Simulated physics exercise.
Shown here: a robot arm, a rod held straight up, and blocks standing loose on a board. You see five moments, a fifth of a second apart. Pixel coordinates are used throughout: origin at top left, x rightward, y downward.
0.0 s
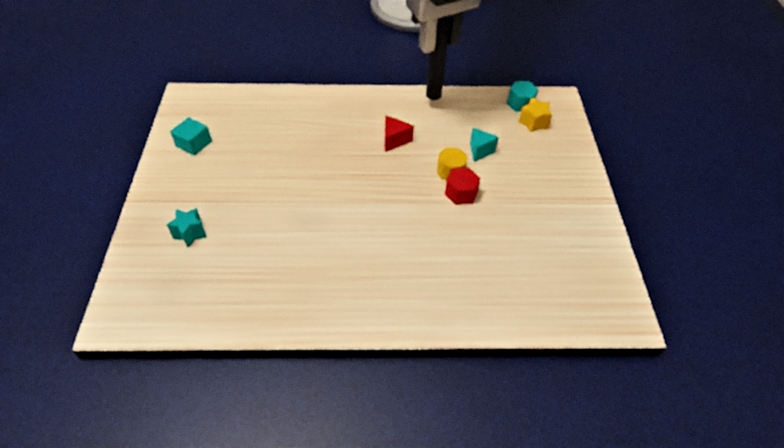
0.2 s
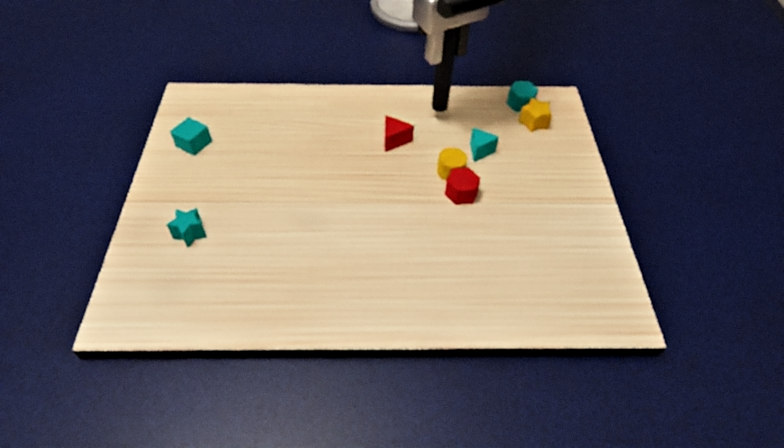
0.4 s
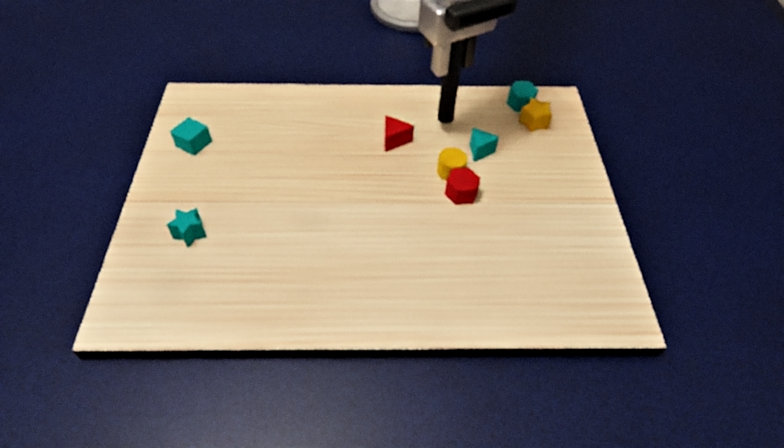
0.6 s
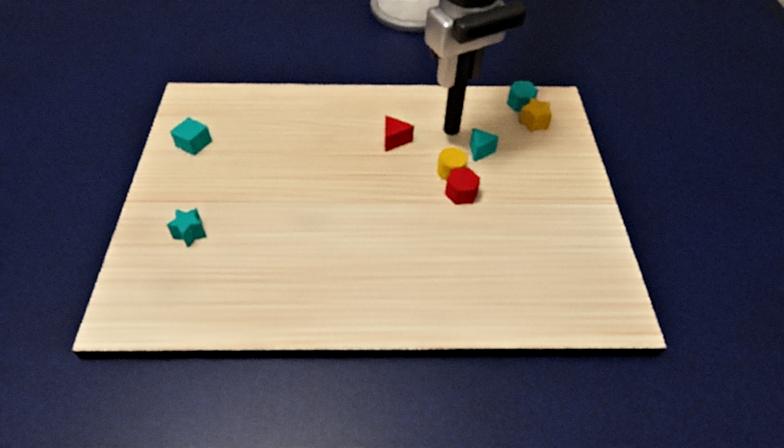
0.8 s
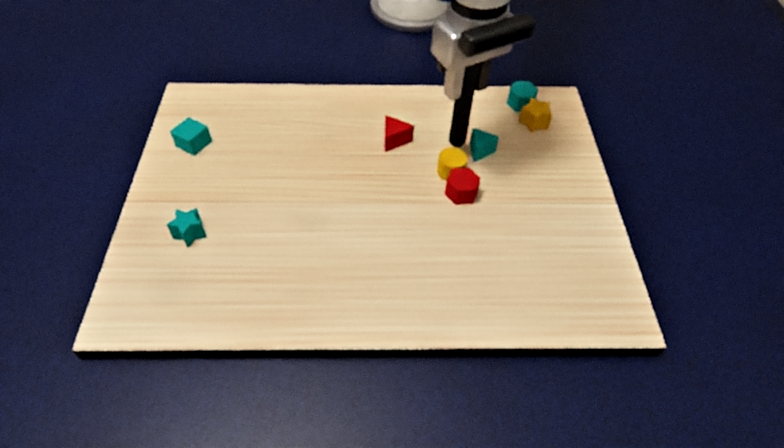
A robot arm holding a black upright rod reaches in from the top over a pale wooden board on a dark blue surface, seen from above at an angle. A turquoise cube and star sit at left, a red triangle near the upper middle, and yellow, red and turquoise blocks cluster to its right. The rod glides slightly down and right to beside the turquoise triangle, while blocks and camera stay still.
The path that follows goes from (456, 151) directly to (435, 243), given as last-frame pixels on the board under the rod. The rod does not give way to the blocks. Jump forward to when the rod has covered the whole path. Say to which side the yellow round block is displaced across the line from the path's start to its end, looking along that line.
Well, taking the path from its start to its end as straight ahead, the yellow round block moves to the right.
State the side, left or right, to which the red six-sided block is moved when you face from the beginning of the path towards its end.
Shifts left.
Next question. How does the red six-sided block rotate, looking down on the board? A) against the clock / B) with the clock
That would be A.
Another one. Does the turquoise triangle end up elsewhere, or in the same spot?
It will be resting on its spot.
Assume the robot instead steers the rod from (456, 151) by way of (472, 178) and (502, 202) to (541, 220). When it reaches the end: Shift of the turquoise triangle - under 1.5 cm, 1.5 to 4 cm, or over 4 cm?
Band: Under 1.5 cm.
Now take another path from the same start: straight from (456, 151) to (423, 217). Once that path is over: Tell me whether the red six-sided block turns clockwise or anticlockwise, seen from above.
Verdict: Counterclockwise.
What follows on the original path. One third of the way, rod at (449, 170); yellow round block at (442, 181); red six-sided block at (467, 198), turned 70° anticlockwise.
Two thirds of the way, rod at (443, 201); yellow round block at (428, 210); red six-sided block at (468, 204), turned 105° anticlockwise.
At the end, rod at (436, 235); yellow round block at (411, 231); red six-sided block at (469, 207), turned 125° anticlockwise; turquoise triangle not moved.
